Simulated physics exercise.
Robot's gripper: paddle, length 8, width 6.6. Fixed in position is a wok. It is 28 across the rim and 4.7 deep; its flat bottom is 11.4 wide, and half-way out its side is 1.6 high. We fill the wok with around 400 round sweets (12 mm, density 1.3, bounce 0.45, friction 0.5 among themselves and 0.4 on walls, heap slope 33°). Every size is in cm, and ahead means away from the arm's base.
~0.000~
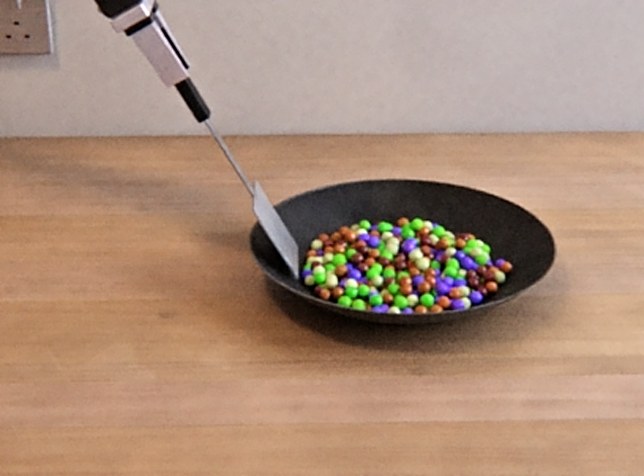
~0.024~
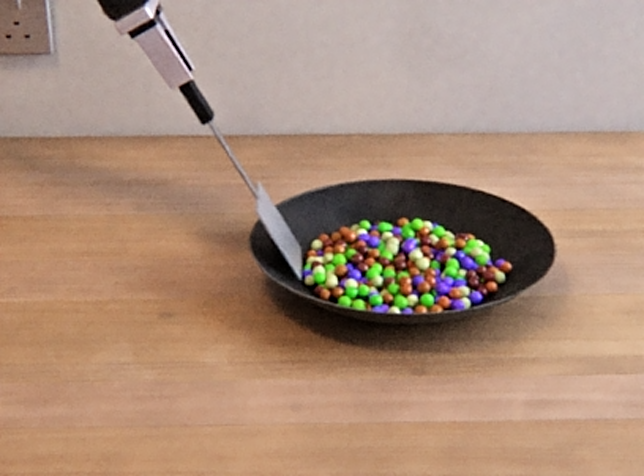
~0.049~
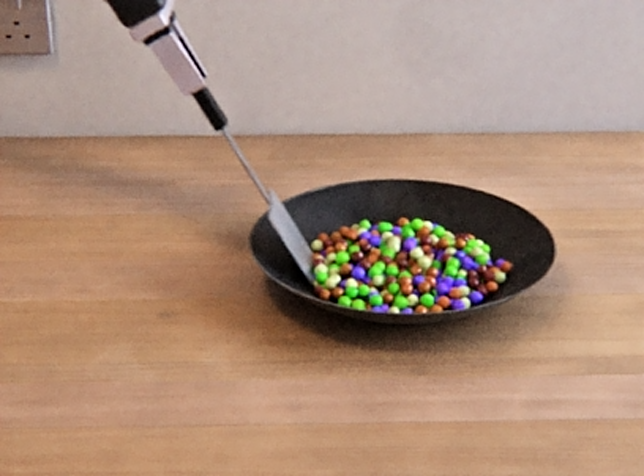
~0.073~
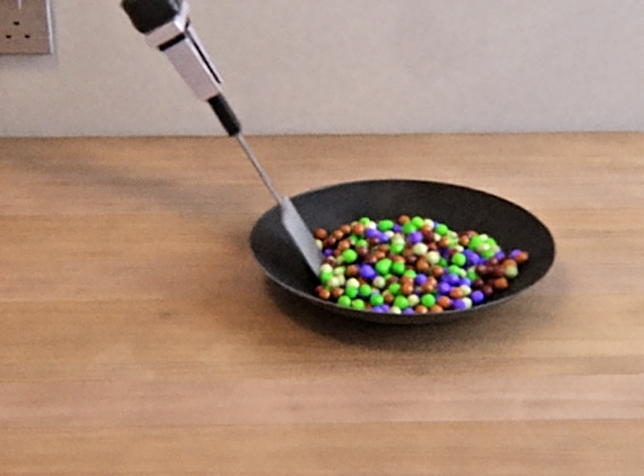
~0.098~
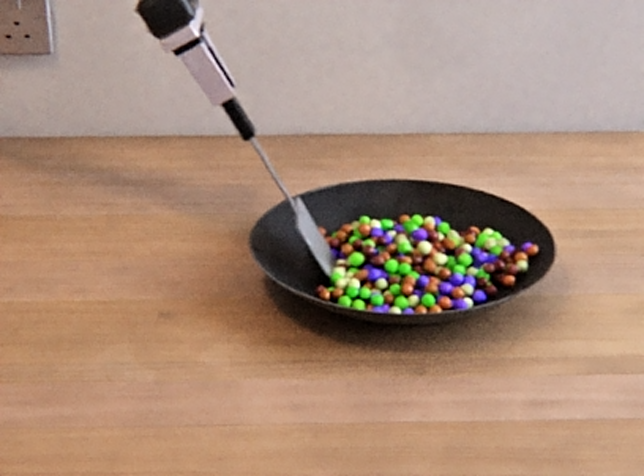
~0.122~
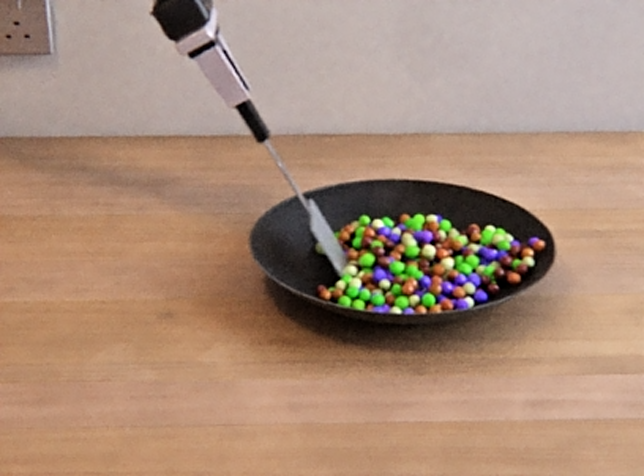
A robot arm's flat metal paddle dipped into the left side of a black wok and moved slowly to the right, pushing the green, purple, brown and cream sweets toward the far side.
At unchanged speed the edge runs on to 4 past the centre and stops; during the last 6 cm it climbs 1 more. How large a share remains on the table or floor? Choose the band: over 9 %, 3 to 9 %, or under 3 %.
Under 3 %.
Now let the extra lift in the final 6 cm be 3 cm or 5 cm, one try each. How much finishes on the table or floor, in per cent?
I'd say close to 0 percent for the first and close to 0 percent for the second.
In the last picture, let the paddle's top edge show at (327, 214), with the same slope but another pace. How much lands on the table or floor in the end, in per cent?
Estimate: Close to 0 %.
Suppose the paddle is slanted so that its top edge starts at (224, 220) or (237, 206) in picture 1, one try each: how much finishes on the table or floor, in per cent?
Close to 0 and 0 percent respectively.
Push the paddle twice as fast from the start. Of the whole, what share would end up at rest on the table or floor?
Estimated result: Some 10 %.
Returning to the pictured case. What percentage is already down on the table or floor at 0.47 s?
I'd say close to 0 in a hundred.
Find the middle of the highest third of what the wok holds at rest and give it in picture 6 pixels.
Close to pixel (488, 249).
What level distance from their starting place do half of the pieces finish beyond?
4 cm.
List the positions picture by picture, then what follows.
Paddle top edge at (254, 194), sloping 61°; upper third of the load around (400, 263), from x 310 to 505, top at y 225; 396 in the wok, in the first picture.
Paddle top edge at (257, 196), sloping 61°; upper third of the load around (400, 263), from x 310 to 505, top at y 225, in the second picture.
Paddle top edge at (270, 202), sloping 61°; upper third of the load around (401, 261), from x 315 to 505, top at y 225, in the third picture.
Paddle top edge at (284, 208), sloping 61°; upper third of the load around (410, 258), from x 320 to 520, top at y 220, in the fourth picture.
Paddle top edge at (297, 211), sloping 61°; upper third of the load around (423, 257), from x 320 to 530, top at y 220, in the fifth picture.
Paddle top edge at (311, 214), sloping 61°; upper third of the load around (435, 255), from x 320 to 540, top at y 220; 396 in the wok, in the sixth picture.
By 0.18 s, sloping 61°, highest piece 5 above the table; 396 in the wok.
By 0.24 s, sloping 61°, highest piece 5 above the table; 396 in the wok.
By 0.47 s, sloping 61°, highest piece 5 above the table; 396 in the wok.
By 1.52 s, sloping 61°, highest piece 5 above the table; 396 in the wok.
Final count, 396 in the wok. That is 0 % on the table or floor.
